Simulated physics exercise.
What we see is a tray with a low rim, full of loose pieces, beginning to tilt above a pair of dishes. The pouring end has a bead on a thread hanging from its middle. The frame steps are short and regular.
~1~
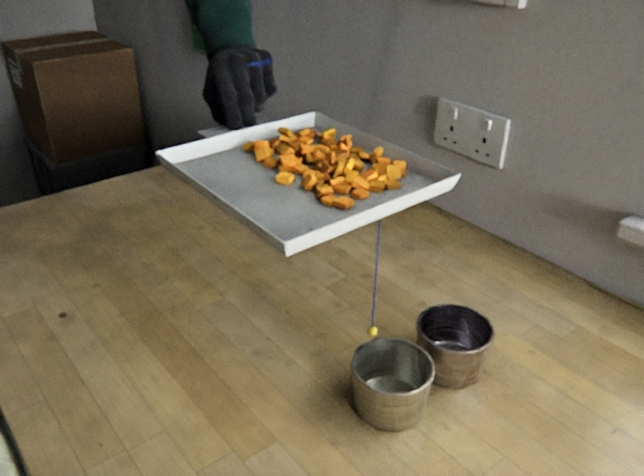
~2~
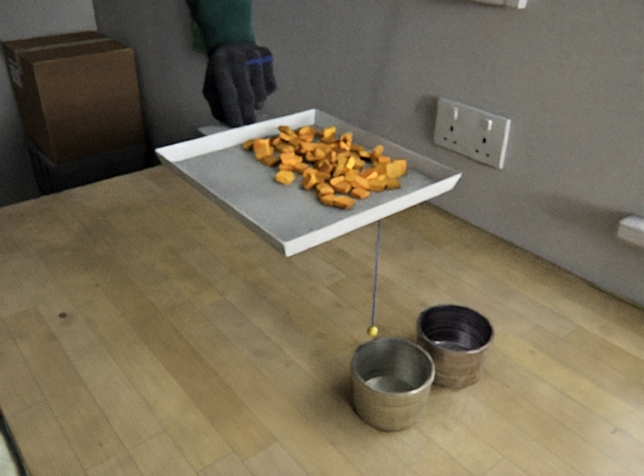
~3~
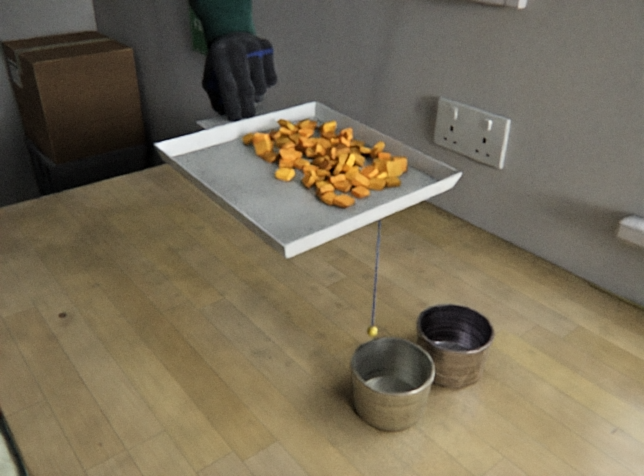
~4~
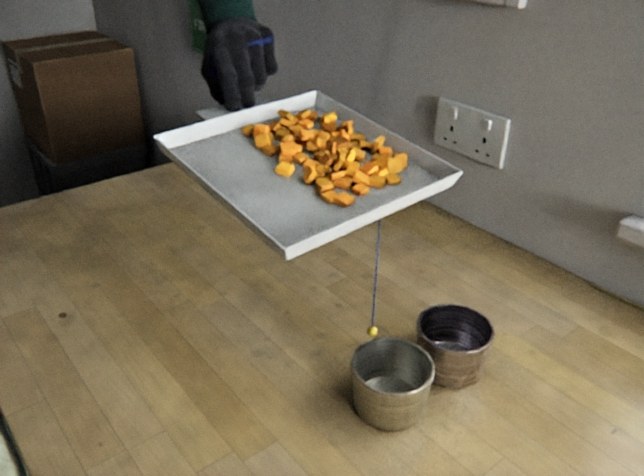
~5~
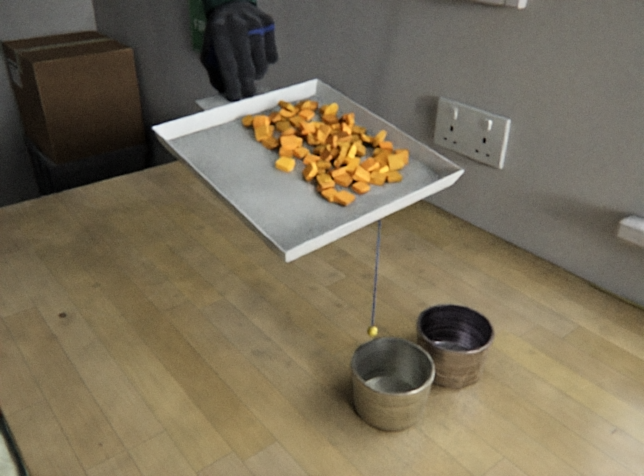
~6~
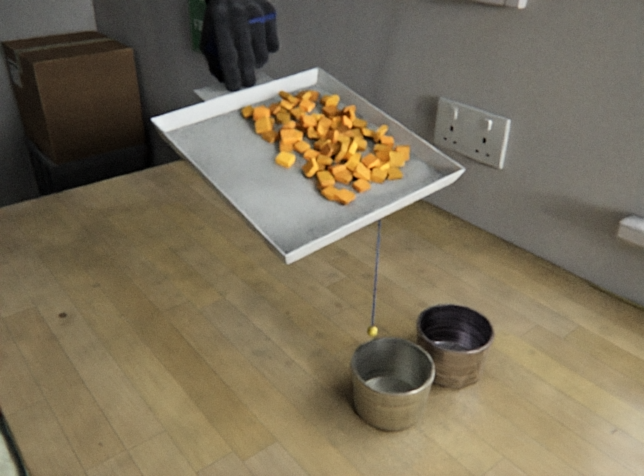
Above a wooden tabletop, a gloved hand holds a pale, low-rimmed tray of small orange pieces over two round metal dishes, a yellow bead hanging on a thread beneath it. The hand slowly raises the far side, and the tray slants gradually, its near corner dipping very slightly.
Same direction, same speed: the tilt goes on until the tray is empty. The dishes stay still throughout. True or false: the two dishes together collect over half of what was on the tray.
False, they collect less than half.
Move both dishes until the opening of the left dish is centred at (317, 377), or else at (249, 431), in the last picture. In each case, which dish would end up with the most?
Well, the left-side one at the first spot and the right-side one at the second.
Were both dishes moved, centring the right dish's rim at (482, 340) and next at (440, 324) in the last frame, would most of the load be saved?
First place: Short of half; second place: Short of half.
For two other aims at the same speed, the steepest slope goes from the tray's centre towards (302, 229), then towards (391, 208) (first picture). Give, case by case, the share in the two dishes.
That comes to 0 per cent the first time and 80 per cent the second.
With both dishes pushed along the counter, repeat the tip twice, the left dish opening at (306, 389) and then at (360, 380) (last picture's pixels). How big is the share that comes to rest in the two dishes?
It would be near 60 per cent first and near 40 per cent second.
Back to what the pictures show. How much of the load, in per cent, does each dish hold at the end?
For the left dish 10 per cent, for the right dish 0.
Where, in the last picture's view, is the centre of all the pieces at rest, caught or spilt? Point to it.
At about (321, 447).
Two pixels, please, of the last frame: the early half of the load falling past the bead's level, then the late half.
The opening part goes through (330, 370); what follows goes through (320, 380).
Soon, tray tipped steeply; nearly all on the tray; a small part in the air.
A while on, tray tipped past a quarter turn; about half on the tray; a stray few in the left dish; a small part outside both; about a third in the air.
Towards the end, tray tipped past a quarter turn; a small part in the left dish; most outside both.
Finally, tray tipped past a quarter turn; a small part in the left dish; none in the right dish; most outside both.
